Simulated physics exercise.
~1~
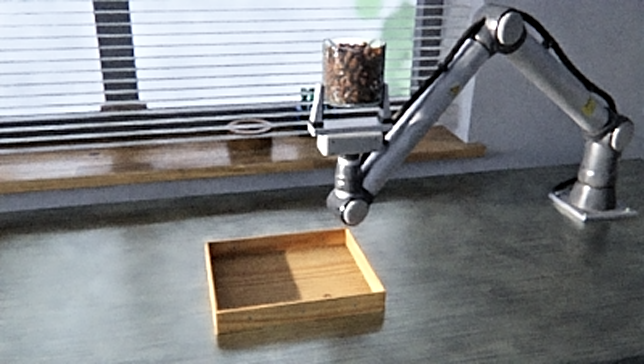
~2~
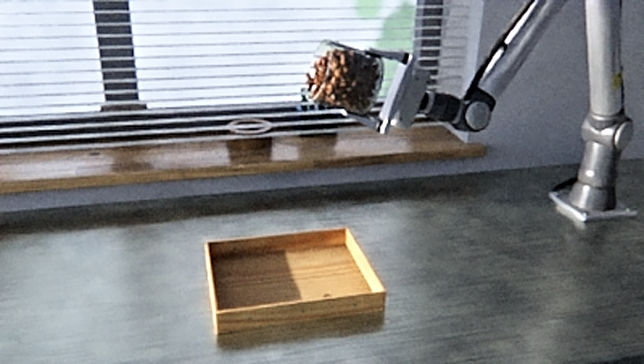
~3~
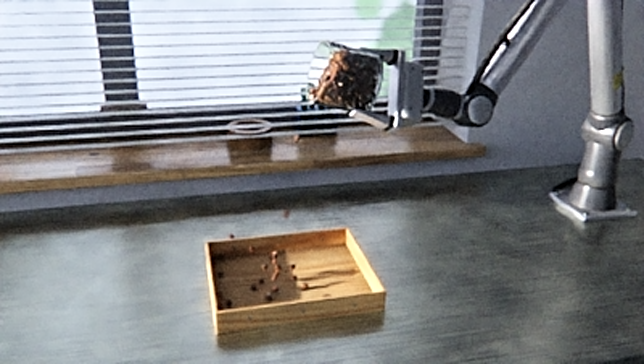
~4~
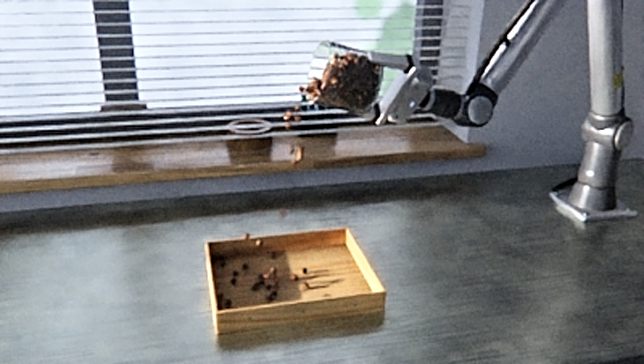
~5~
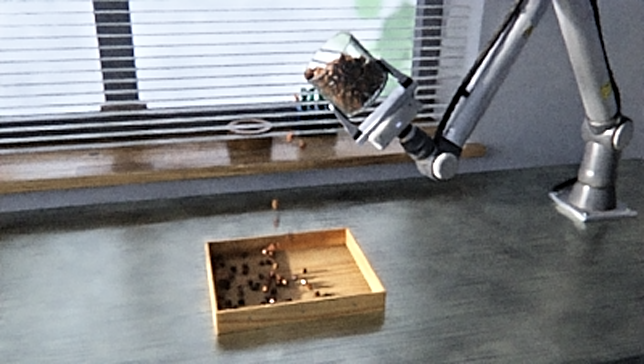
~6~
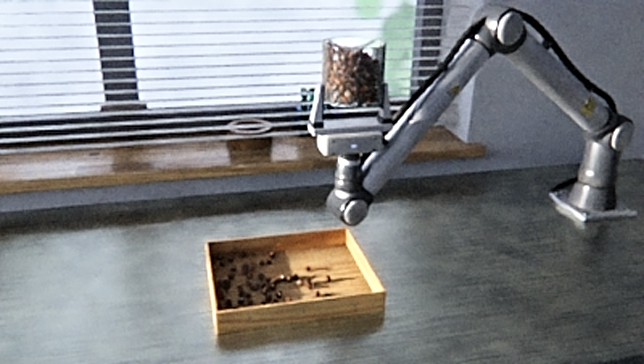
A silver robot arm on the right holds a clear cup of brown pellets upright in front of a window with white blinds. Below it, a shallow, square wooden tray sits empty on a dark grey table, seen from slightly above. The arm swings the cup over onto its side, and pellets begin to trickle down into the tray. The gripper turns while the cup stays tipped, and more pellets drop. The arm then raises the cup back upright, leaving it mostly full, with a scattering of dark pellets lying in the tray.
